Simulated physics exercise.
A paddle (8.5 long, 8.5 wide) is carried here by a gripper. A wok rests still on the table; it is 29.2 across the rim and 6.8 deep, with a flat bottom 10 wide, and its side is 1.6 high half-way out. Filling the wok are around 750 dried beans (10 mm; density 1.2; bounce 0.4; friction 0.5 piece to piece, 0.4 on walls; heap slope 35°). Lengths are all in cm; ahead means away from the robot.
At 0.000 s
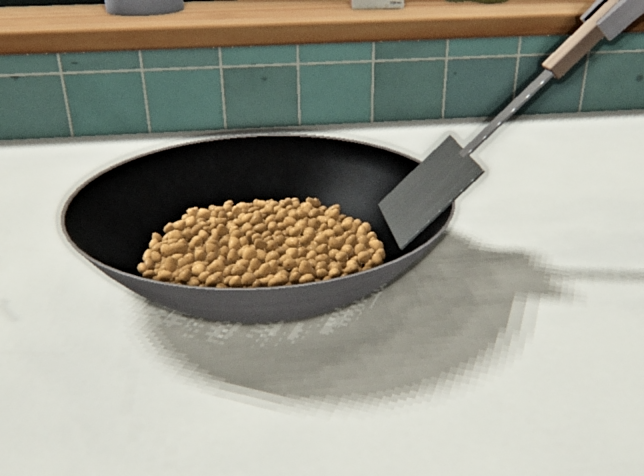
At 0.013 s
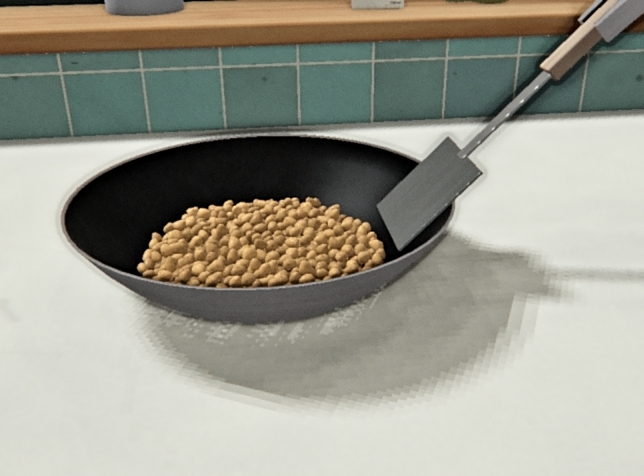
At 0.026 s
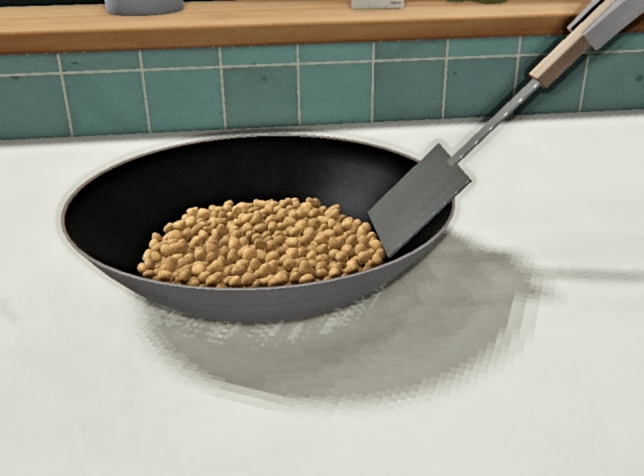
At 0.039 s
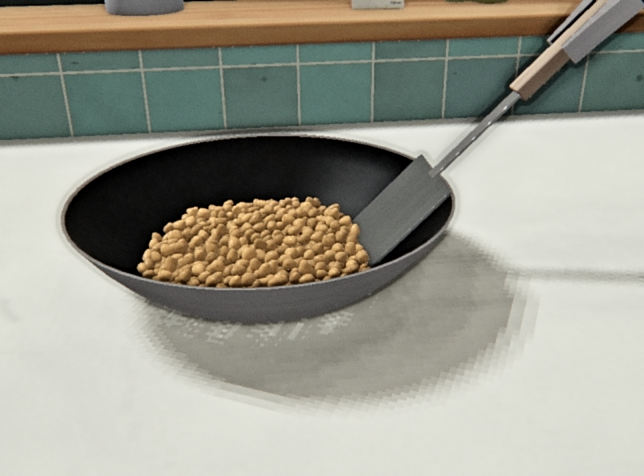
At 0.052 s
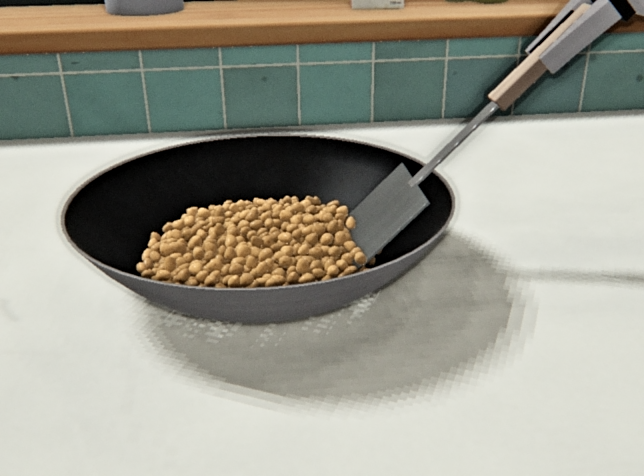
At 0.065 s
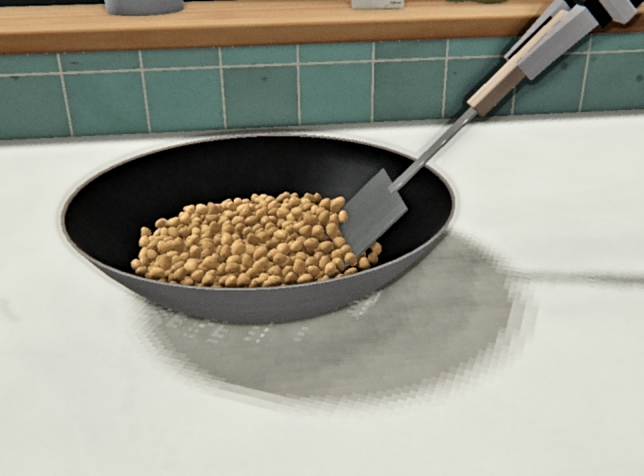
A gray spatula held by a robotic gripper starts at the right rim of a black wok holding a mound of tan beans. It slides down and left into the wok, reaches the heap's right edge, and pushes in, nudging the beans slightly leftward as a few gather around its blade.
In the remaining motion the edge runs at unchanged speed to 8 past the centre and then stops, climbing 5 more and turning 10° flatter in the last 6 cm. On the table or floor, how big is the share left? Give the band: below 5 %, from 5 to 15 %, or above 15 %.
Band: Above 15 %.
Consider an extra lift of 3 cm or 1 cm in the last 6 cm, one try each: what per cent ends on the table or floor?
It comes to around 30 per cent on the first try and around 25 per cent on the second.
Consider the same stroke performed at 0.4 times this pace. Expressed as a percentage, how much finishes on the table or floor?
About 0 per cent.
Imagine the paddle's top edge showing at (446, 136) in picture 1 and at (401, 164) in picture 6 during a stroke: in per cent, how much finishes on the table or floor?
Roughly 10 %.
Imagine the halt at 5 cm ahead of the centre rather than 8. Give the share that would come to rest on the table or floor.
Estimate: Approx. 10 %.
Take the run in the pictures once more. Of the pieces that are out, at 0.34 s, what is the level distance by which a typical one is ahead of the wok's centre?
Roughly 28 centimetres ahead.
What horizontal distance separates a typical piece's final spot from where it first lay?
The value is roughly 5 cm.
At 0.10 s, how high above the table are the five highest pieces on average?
I'd put it close to 6 cm.
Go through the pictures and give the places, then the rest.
In the first picture, paddle top edge at (467, 152), sloping 45°; upper third of the load around (263, 242), from x 145 to 380, top at y 205; 746 in the wok.
In the second picture, paddle top edge at (465, 153), sloping 45°; upper third of the load around (263, 242), from x 145 to 380, top at y 205.
In the third picture, paddle top edge at (455, 160), sloping 45°; upper third of the load around (263, 242), from x 145 to 380, top at y 205.
In the fourth picture, paddle top edge at (436, 172), sloping 45°; upper third of the load around (263, 241), from x 145 to 380, top at y 205.
In the fifth picture, paddle top edge at (415, 182), sloping 45°; upper third of the load around (265, 238), from x 140 to 380, top at y 200.
In the sixth picture, paddle top edge at (395, 187), sloping 45°; upper third of the load around (260, 234), from x 135 to 375, top at y 195; 746 in the wok.
By 0.10 s, sloping 45°, highest piece 7 above the table; 746 in the wok.
By 0.13 s, sloping 42°, highest piece 9 above the table; 746 in the wok.
By 0.34 s, sloping 35°, highest piece 17 above the table; 571 in the wok, 33 on the table or floor, 142 on the blade or in flight.
By 1.39 s, sloping 35°, highest piece 8 above the table; 571 in the wok, 175 on the table or floor.
Final count, 571 in the wok, 175 on the table or floor. That is 23 % on the table or floor.
